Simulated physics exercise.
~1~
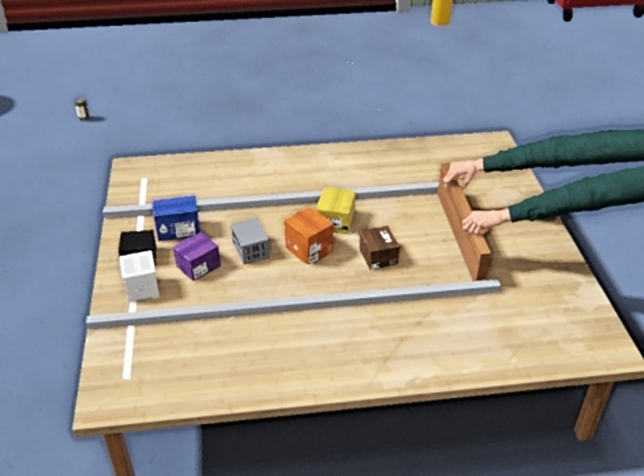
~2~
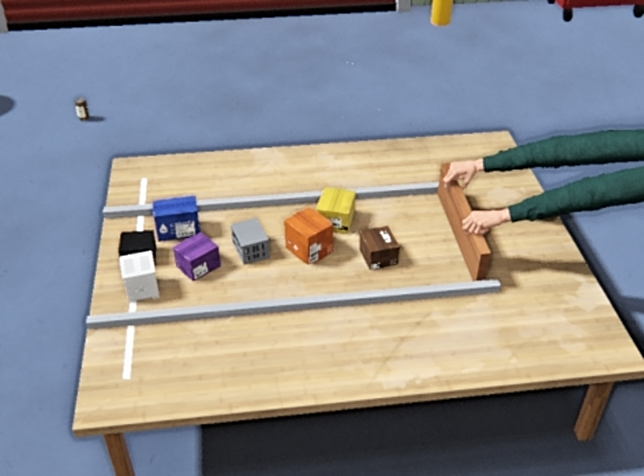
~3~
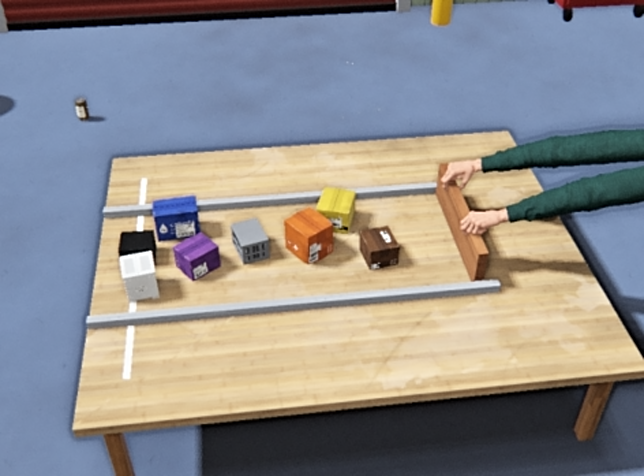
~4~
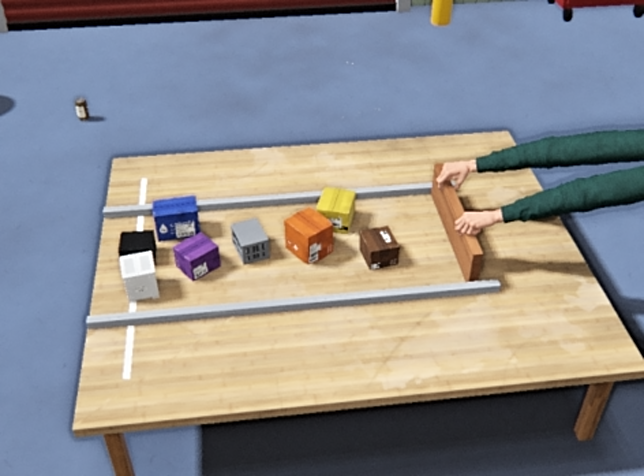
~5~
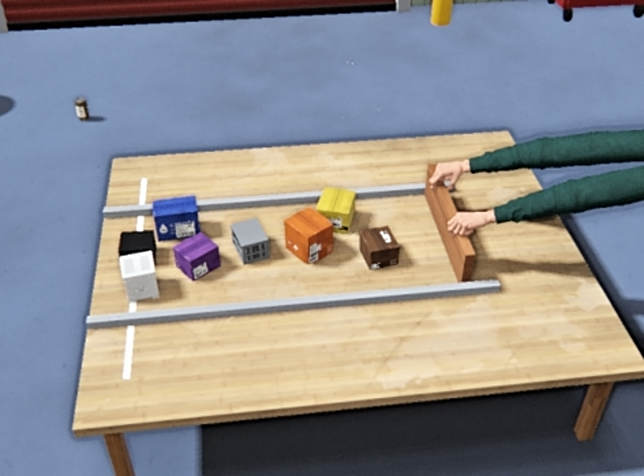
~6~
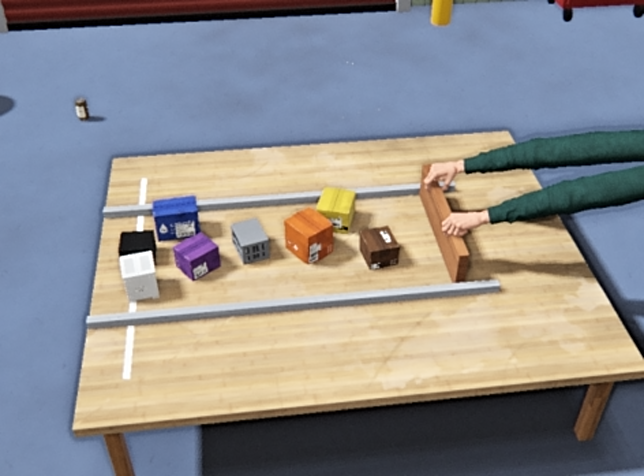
Two hands slide a brown plank slightly left between two rails toward the colored boxes.
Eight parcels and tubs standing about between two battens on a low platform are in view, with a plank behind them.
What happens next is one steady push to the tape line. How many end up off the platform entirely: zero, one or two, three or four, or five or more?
Fallen: Five or more.
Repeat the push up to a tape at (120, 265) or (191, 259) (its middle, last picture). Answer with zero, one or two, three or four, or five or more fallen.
First place: Five or more; second place: Just one or two.
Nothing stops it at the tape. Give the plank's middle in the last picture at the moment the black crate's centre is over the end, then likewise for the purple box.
The black crate puts it at (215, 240), the purple box at (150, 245).
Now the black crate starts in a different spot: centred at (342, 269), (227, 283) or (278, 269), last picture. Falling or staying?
In turn it is safe; is safe; is safe.
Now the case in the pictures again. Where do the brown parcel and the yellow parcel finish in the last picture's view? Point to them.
For the brown parcel it's (118, 268), and for the yellow parcel it's (121, 230).
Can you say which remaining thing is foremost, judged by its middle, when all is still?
The white tote, that one.
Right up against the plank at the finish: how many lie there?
Well, it touches 2.
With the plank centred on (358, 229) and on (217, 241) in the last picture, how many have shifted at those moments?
Moved so far: 3, later 8.
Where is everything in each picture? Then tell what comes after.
Black crate (138, 248); white tote (140, 277); blue parcel (177, 218); plank (462, 221); tape (137, 264), in the first frame.
White tote (140, 277); yellow parcel (336, 210), in the second frame.
Blue parcel (177, 218); orange parcel (309, 236), in the third frame.
Black crate (138, 248); grey crate (250, 241), in the fourth frame.
White tote (140, 277); purple box (197, 257), in the fifth frame.
Black crate (138, 248); white tote (140, 277); blue parcel (177, 218); plank (442, 223); tape (137, 264), in the sixth frame.
Soon after, none off yet; black crate at rest near (138, 248); white tote at rest near (140, 277); blue parcel at rest near (177, 218).
In the end, the number that fall off is five or more; gone, orange parcel, grey crate, purple box, blue parcel and black crate.
